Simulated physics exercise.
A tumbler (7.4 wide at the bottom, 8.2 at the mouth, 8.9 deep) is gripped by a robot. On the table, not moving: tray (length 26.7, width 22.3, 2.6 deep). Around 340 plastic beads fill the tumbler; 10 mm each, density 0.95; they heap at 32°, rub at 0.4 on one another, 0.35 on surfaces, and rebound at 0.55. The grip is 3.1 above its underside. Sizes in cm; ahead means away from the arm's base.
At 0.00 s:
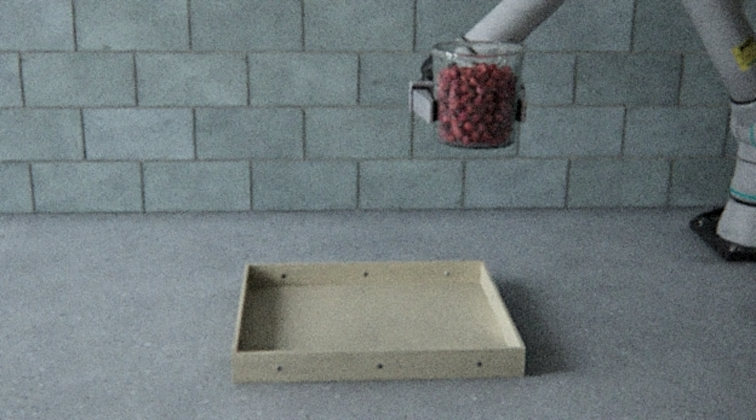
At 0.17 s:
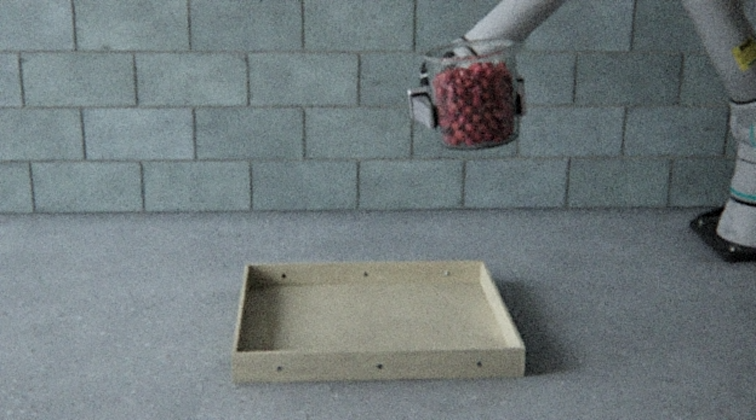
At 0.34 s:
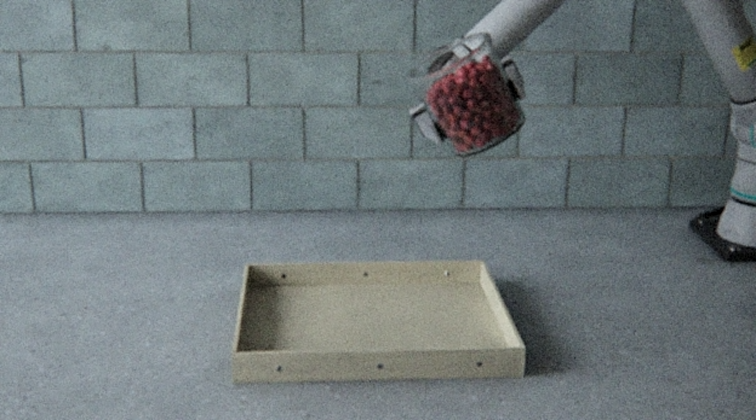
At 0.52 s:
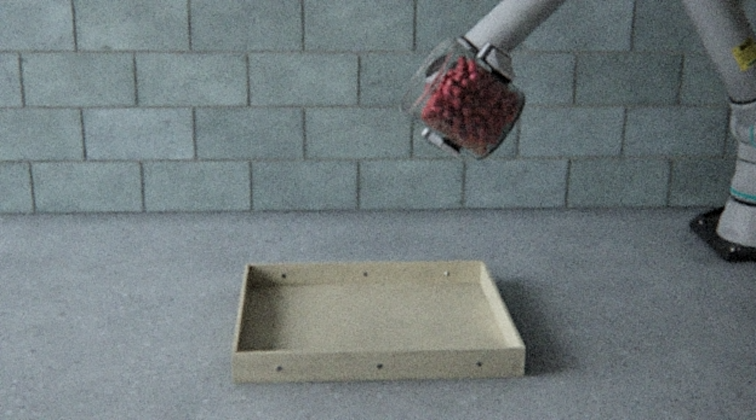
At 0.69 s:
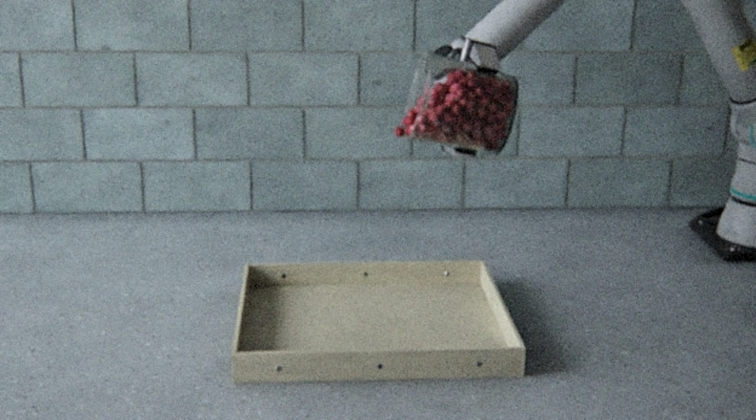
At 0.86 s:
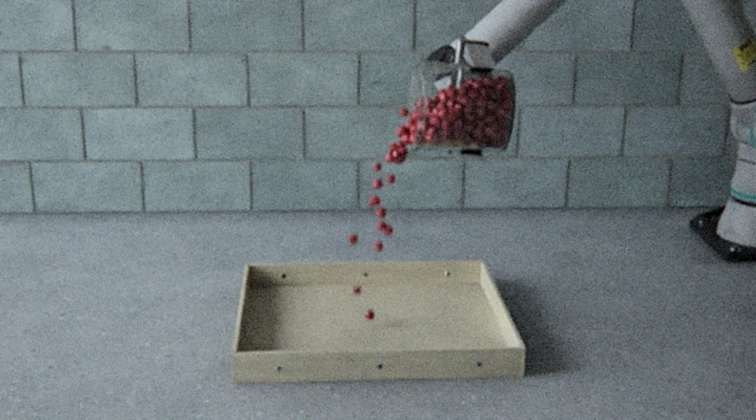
On a grey table by a block wall, a robot arm tilted a clear tumbler of red beads to the left until it lay nearly sideways, and some beads tumbled out toward a shallow tray.
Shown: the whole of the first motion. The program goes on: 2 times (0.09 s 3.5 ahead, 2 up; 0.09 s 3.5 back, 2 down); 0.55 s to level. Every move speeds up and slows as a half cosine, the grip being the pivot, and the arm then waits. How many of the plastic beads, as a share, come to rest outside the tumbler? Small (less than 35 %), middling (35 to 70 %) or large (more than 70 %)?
Share outside the tumbler: Large (more than 70 %).
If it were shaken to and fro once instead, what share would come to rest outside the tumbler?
Then about 95 per cent.
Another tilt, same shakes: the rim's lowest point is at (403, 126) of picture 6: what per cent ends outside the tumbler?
Some 80 per cent.
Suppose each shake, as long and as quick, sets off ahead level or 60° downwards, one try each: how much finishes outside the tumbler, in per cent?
Some 90 and 50 per cent.
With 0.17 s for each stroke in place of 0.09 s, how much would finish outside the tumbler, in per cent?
It would be near 75 per cent.
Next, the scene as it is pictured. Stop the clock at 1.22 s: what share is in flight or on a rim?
About 8 per cent.
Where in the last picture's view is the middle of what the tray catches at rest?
Near (283, 324).
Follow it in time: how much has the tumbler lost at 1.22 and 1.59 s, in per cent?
About 100, 100.
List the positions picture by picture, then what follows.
In the first picture, tumbler middle at (476, 96), level; upper third of the load around (477, 78), from x 440 to 510, top at y 65; 340 in the tumbler.
In the second picture, tumbler middle at (474, 96), tilted 8° forward; upper third of the load around (475, 79), from x 440 to 510, top at y 65.
In the third picture, tumbler middle at (469, 98), tilted 29° forward; upper third of the load around (472, 82), from x 430 to 515, top at y 55.
In the fourth picture, tumbler middle at (465, 102), tilted 56° forward; upper third of the load around (468, 87), from x 425 to 515, top at y 60.
In the fifth picture, tumbler middle at (463, 106), tilted 77° forward; upper third of the load around (472, 92), from x 400 to 510, top at y 75.
In the sixth picture, tumbler middle at (462, 108), tilted 85° forward; upper third of the load around (477, 97), from x 355 to 505, top at y 80; 323 in the tumbler, 2 in the tray, 15 in flight or on a rim.
After 1.22 s, tilted 85° forward, highest piece 21 above the table; 300 in the tray, 6 in the tumbler, 6 on the table or floor, 28 in flight or on a rim.
After 1.59 s, tilted 21° forward, highest piece 22 above the table; 305 in the tray, 31 on the table or floor, 4 in the tumbler.
After 1.97 s, level, highest piece 21 above the table; 305 in the tray, 31 on the table or floor, 4 in the tumbler.
After 3.02 s, level, highest piece 21 above the table; 305 in the tray, 31 on the table or floor, 4 in the tumbler.
At rest, 305 in the tray, 31 on the table or floor, 4 in the tumbler. That is 99 % outside the tumbler.
